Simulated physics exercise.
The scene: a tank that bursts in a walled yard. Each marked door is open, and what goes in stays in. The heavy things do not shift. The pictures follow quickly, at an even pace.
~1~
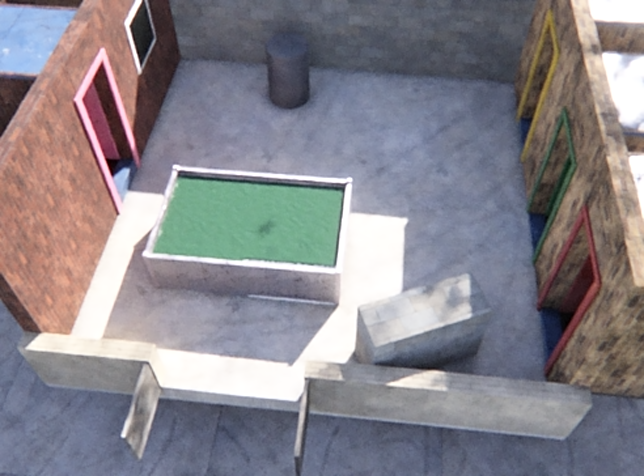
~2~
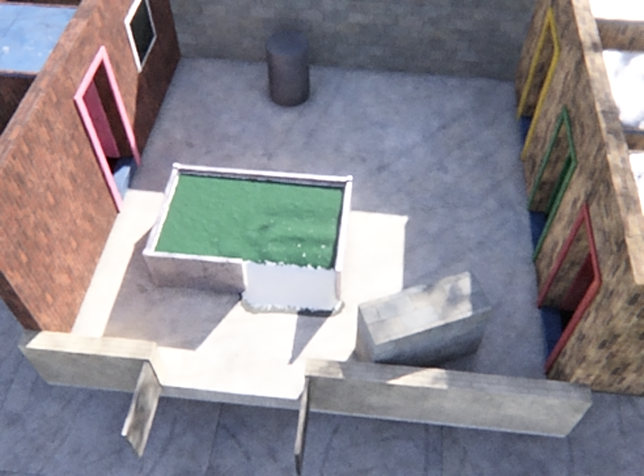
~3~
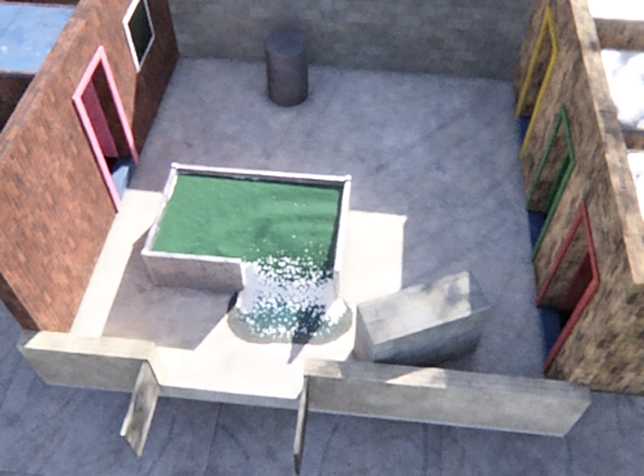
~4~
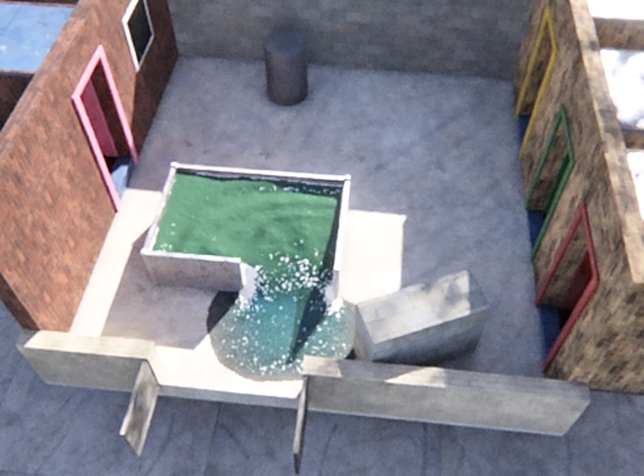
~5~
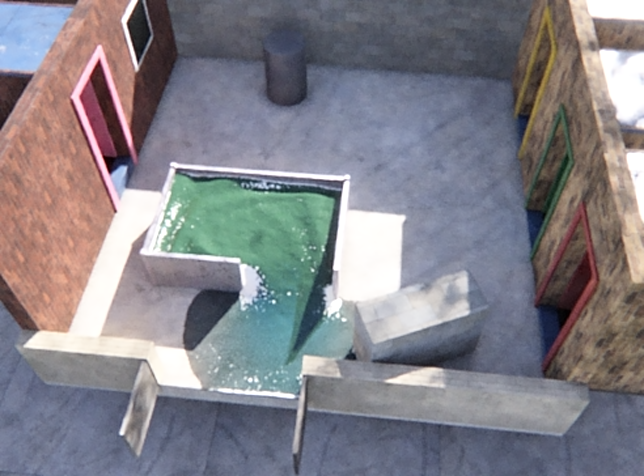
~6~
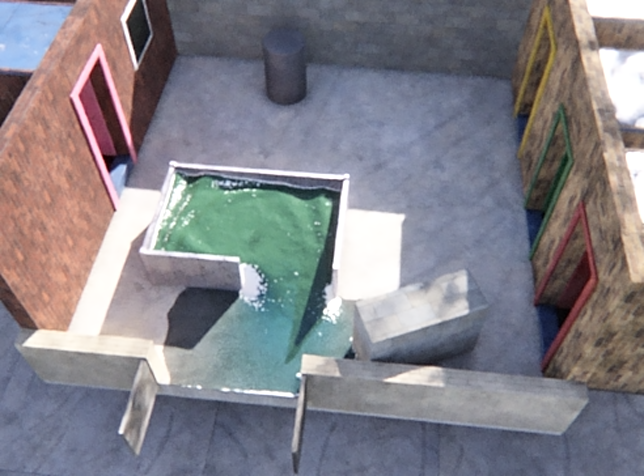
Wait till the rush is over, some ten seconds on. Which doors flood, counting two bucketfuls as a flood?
One by one: The yellow door stays under that; the green door takes more than that; the pink door stays under that; the red door stays under that.
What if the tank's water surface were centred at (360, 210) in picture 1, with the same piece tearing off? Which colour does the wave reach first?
It is the red one.
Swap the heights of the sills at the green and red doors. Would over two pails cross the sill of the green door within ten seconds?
One by one: Green door takes less.
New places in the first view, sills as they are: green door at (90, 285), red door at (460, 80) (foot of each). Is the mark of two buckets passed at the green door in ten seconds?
One by one: The green one lets less in.
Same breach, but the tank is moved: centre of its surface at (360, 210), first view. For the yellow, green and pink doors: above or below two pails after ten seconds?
Yellow door is under; green door passes that mark; pink door lets less in.
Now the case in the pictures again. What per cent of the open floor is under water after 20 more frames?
Roughly 30 per cent.
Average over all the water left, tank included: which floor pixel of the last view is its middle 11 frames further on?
Around (281, 274).
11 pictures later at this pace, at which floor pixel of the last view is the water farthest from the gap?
Close to (547, 405).
A moment on, water covers 10 % of the floor; the yellow door not reached, the green door not reached, the pink door not reached, the red door not reached.
Next, water covers 20 % of the floor; the yellow door not reached, the green door not reached, the pink door not reached, the red door wet at the sill, nothing in.
Then, water covers 30 % of the floor; the yellow door not reached, the green door under two buckets in, the pink door not reached, the red door wet at the sill, nothing in.
Later, water covers 40 % of the floor; the yellow door wet at the sill, nothing in, the green door over two buckets in, the pink door not reached, the red door wet at the sill, nothing in.
In the end, water covers 50 % of the floor; the yellow door wet at the sill, nothing in, the green door over two buckets in, the pink door not reached, the red door wet at the sill, nothing in.
